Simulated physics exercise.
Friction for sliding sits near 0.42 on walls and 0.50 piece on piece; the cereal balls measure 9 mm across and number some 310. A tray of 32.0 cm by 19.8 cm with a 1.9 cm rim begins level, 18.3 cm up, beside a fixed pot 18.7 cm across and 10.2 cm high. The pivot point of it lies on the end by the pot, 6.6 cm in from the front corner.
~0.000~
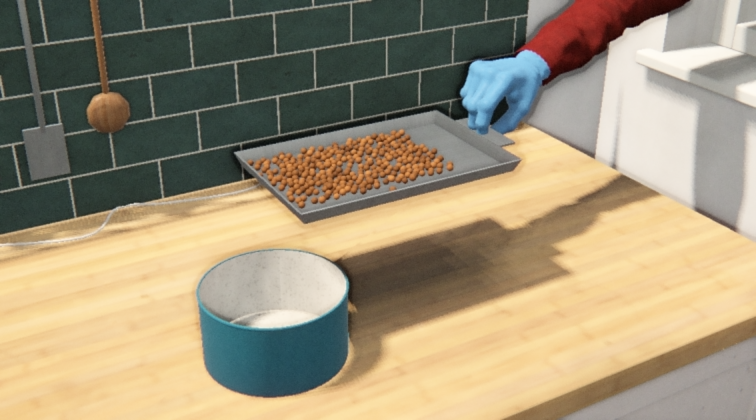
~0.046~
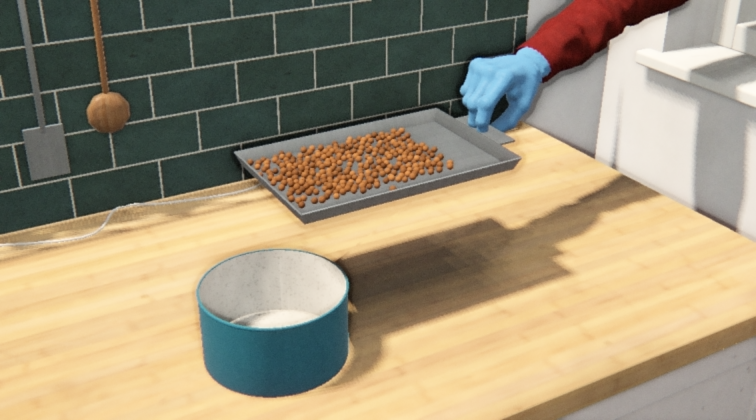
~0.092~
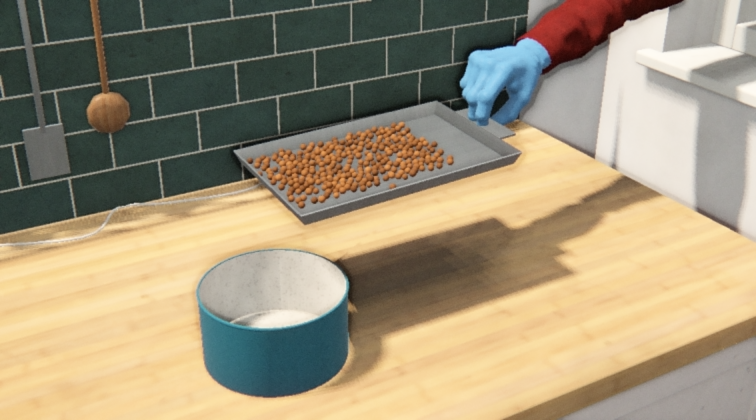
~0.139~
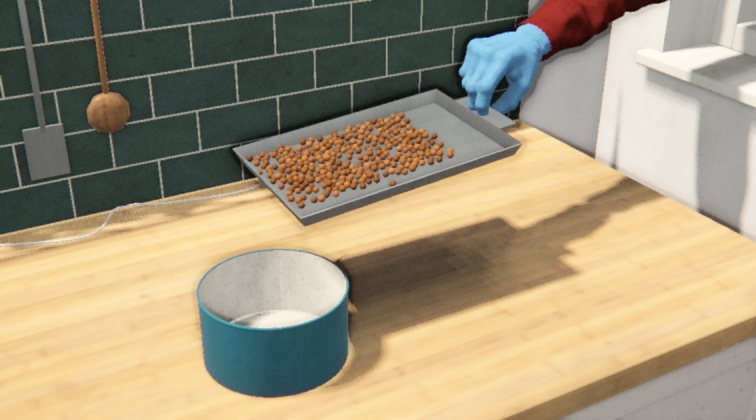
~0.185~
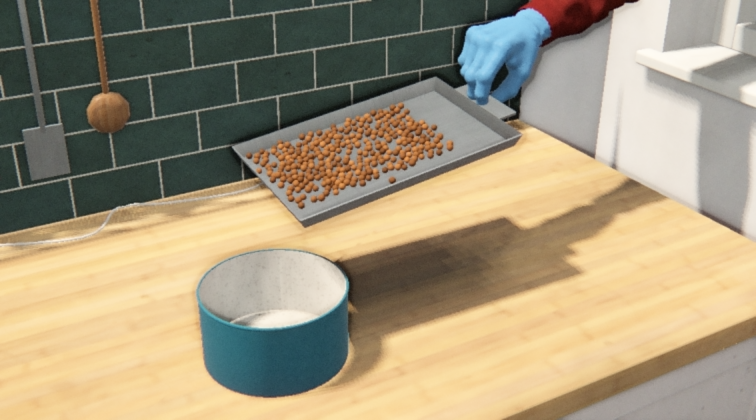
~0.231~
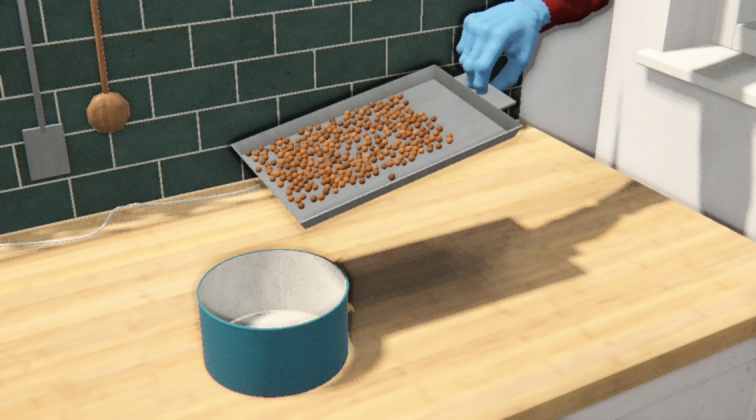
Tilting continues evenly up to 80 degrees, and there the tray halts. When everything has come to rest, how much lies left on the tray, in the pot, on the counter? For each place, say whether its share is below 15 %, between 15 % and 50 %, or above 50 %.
Tray: A minor amount, pot: The greater amount, counter: A minor amount.
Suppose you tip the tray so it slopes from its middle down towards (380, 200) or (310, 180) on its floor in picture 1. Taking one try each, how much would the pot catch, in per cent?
That would be close to 65 per cent and then close to 35 per cent.
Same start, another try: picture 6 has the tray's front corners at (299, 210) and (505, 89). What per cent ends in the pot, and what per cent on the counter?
Pot 35; counter 65.
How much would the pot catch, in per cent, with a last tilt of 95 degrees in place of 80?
Roughly 100 percent.
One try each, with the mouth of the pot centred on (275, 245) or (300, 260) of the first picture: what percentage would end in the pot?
First try around 35 %, second around 95 %.
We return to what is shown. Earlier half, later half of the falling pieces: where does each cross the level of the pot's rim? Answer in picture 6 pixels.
Roughly (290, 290) to begin with, later roughly (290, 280).
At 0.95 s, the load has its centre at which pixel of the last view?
(300, 193), roughly.
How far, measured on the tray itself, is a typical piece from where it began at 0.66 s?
Around 7 centimetres.
After 0.66 s, tilt 45 degrees; the tray holds 100 %, the pot 0 %.
After 0.95 s, tilt 66 degrees; the tray holds 90 %, the pot 10 %.
After 1.34 s, tilt 80 degrees; the tray holds 20 %, the pot 75 %.
In the end, at 2.6 s, tray 0 %, pot 100 %, counter 0 %.
